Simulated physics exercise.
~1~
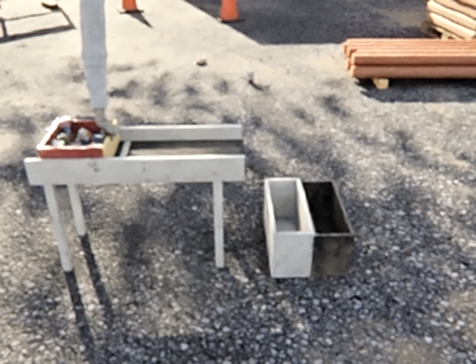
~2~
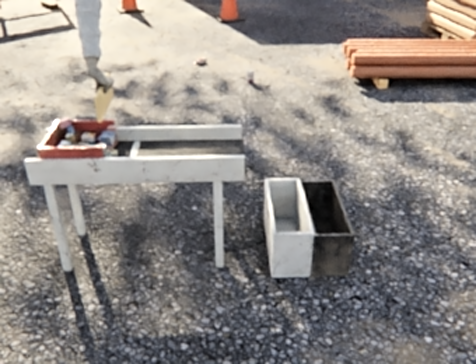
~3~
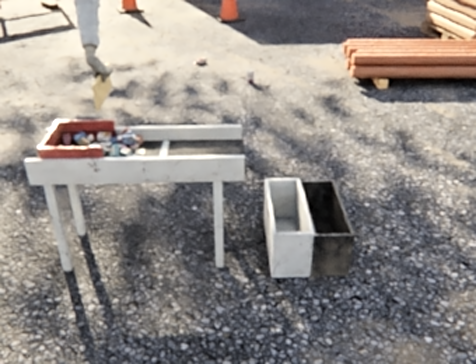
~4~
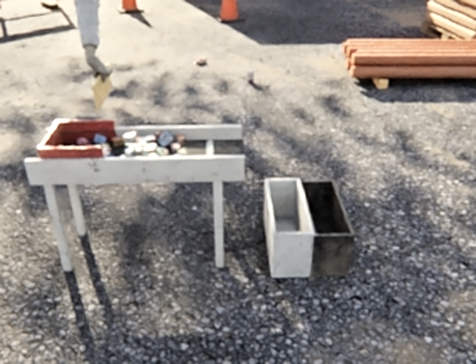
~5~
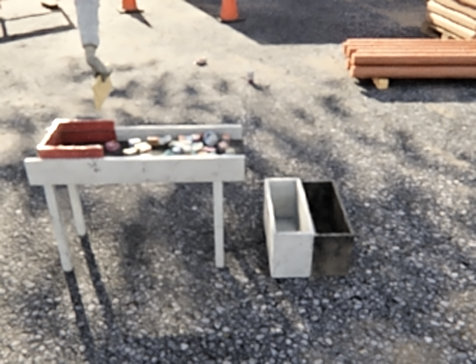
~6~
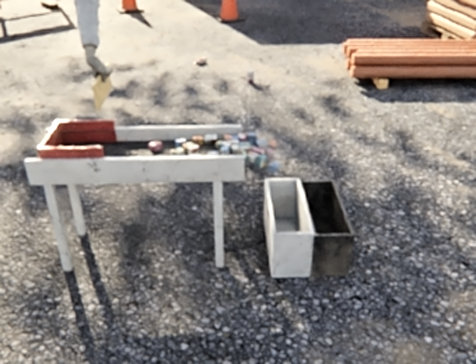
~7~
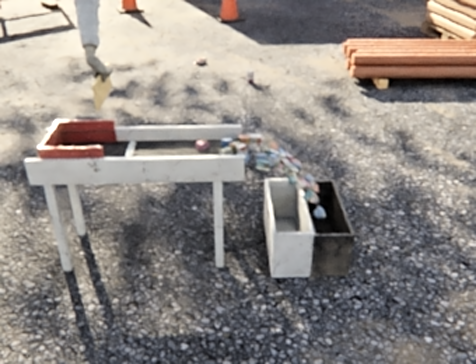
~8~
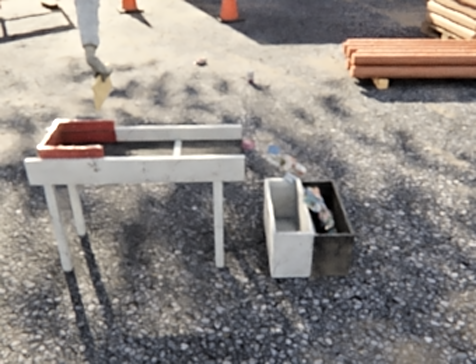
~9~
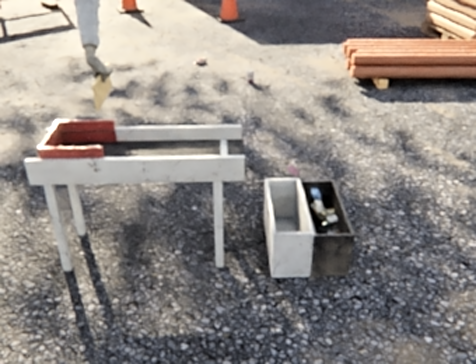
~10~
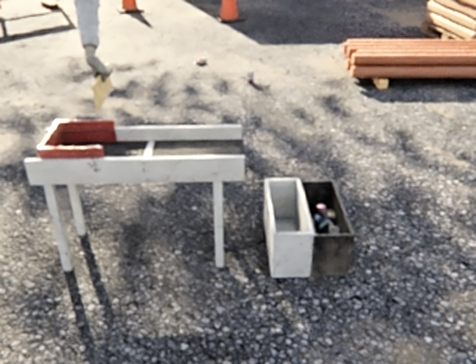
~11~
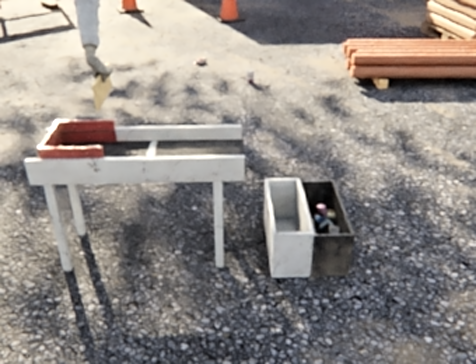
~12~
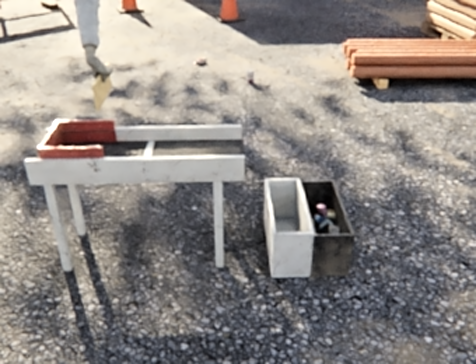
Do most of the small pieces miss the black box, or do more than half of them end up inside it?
More than half of them end up inside the black box. They fly off the end of the belt, pass over the white bin and drop into it.
